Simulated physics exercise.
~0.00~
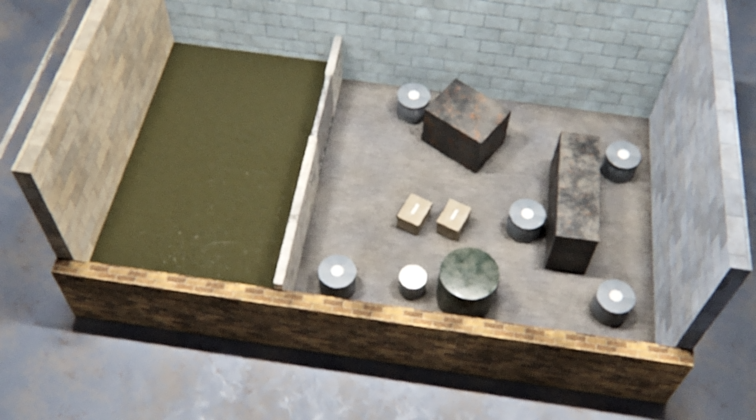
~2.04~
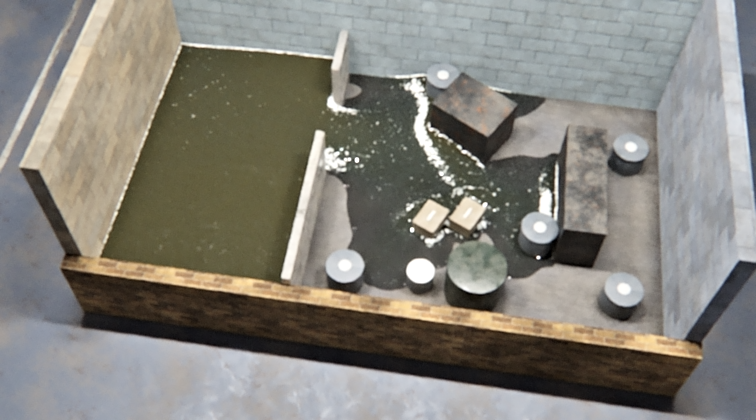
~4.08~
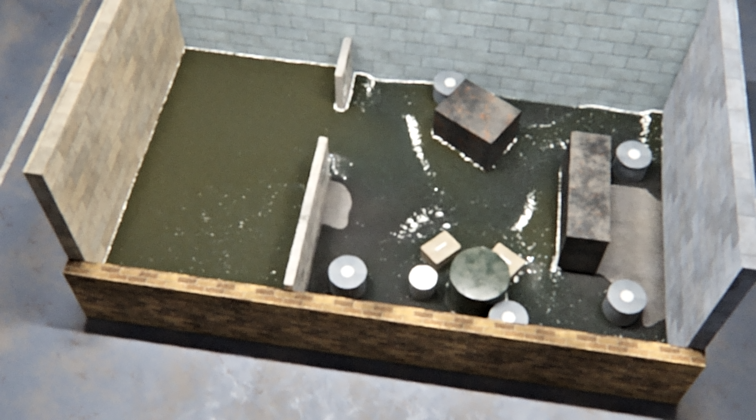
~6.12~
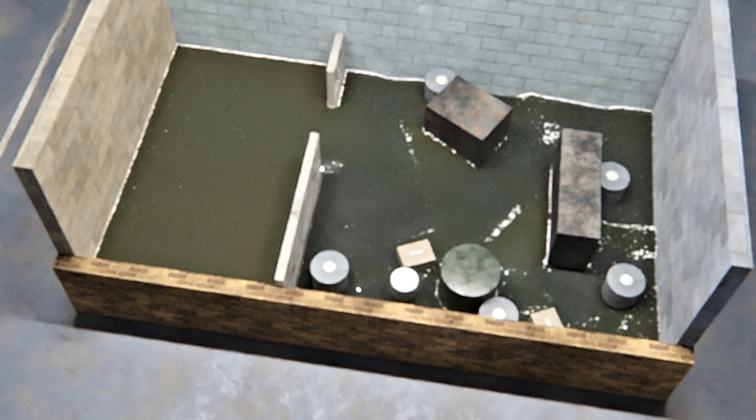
Murky water bursting through a gap in a partition and flooding a walled room, carrying two small boxes and a grey pail toward the front wall.
